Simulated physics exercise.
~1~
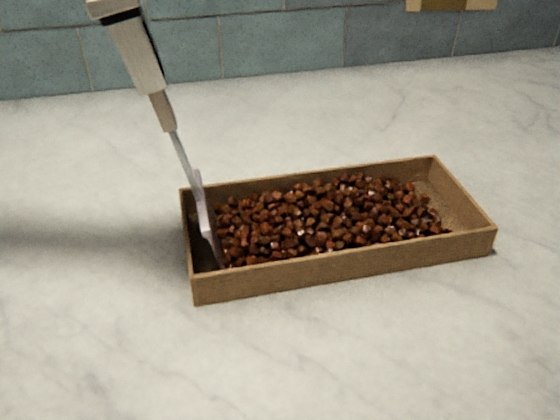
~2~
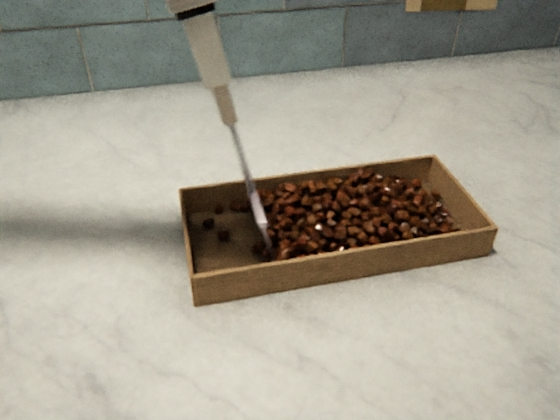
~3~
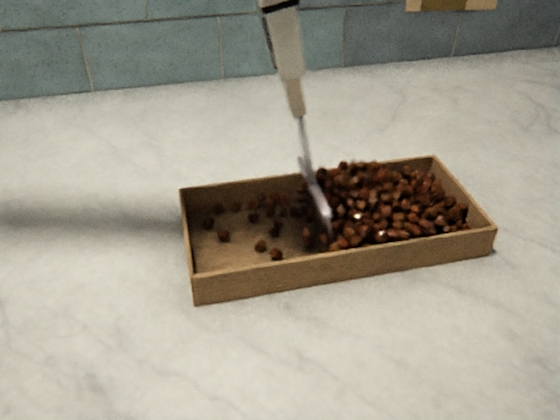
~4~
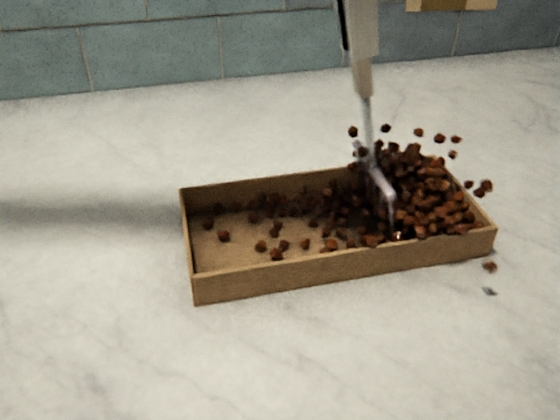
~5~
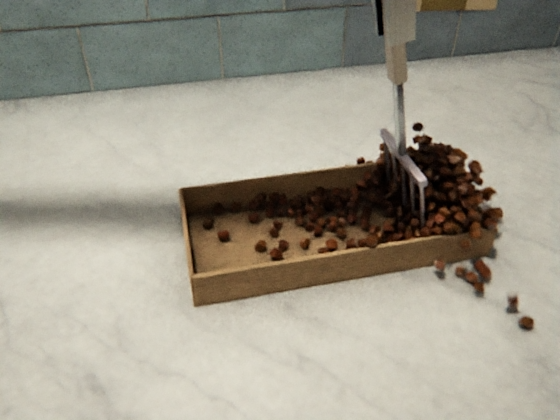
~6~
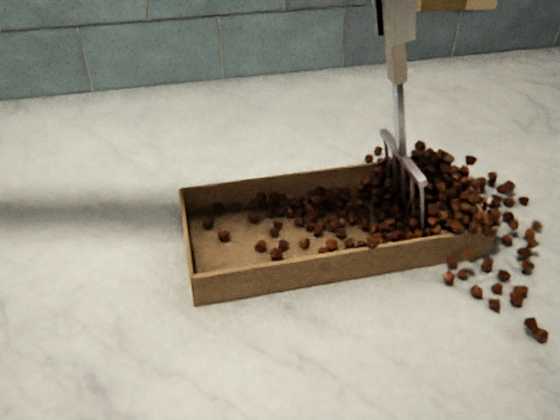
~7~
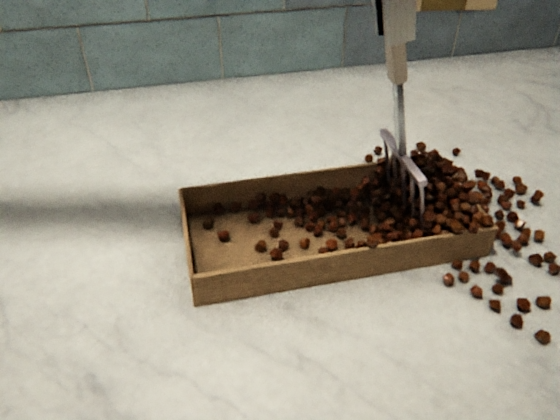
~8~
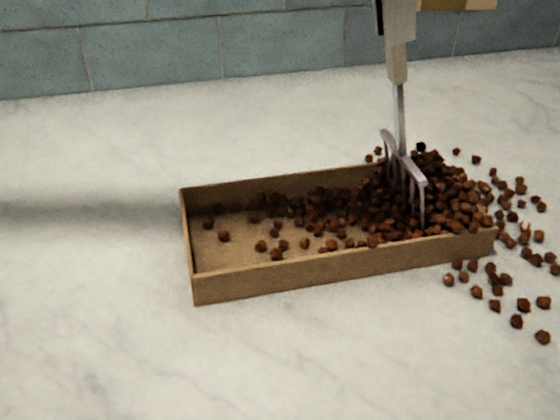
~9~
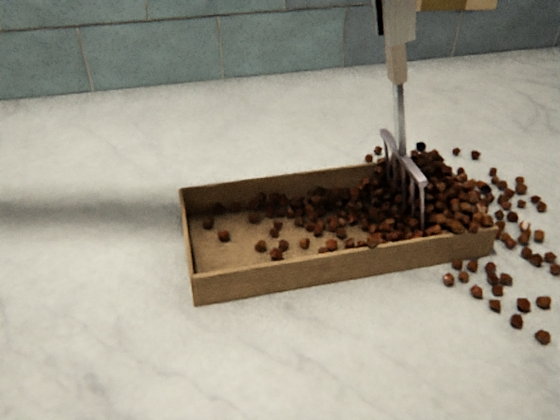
A pronged metal comb held by a robot hand sweeps through reddish-brown pellets in a shallow, rectangular tan tray, seen from slightly above on a pale marbled counter before blue-green tiles. Starting at the left end, the comb pushes the pellets rightward, leaving a few scattered behind it. The pile grows steeper against the right end, and pellets fly up and spill over the rim. The comb stops near that end while pellets tumble onto the counter and spread out. Finally everything settles, with the comb standing in the heap, many pellets still in the tray and others strewn to its right.
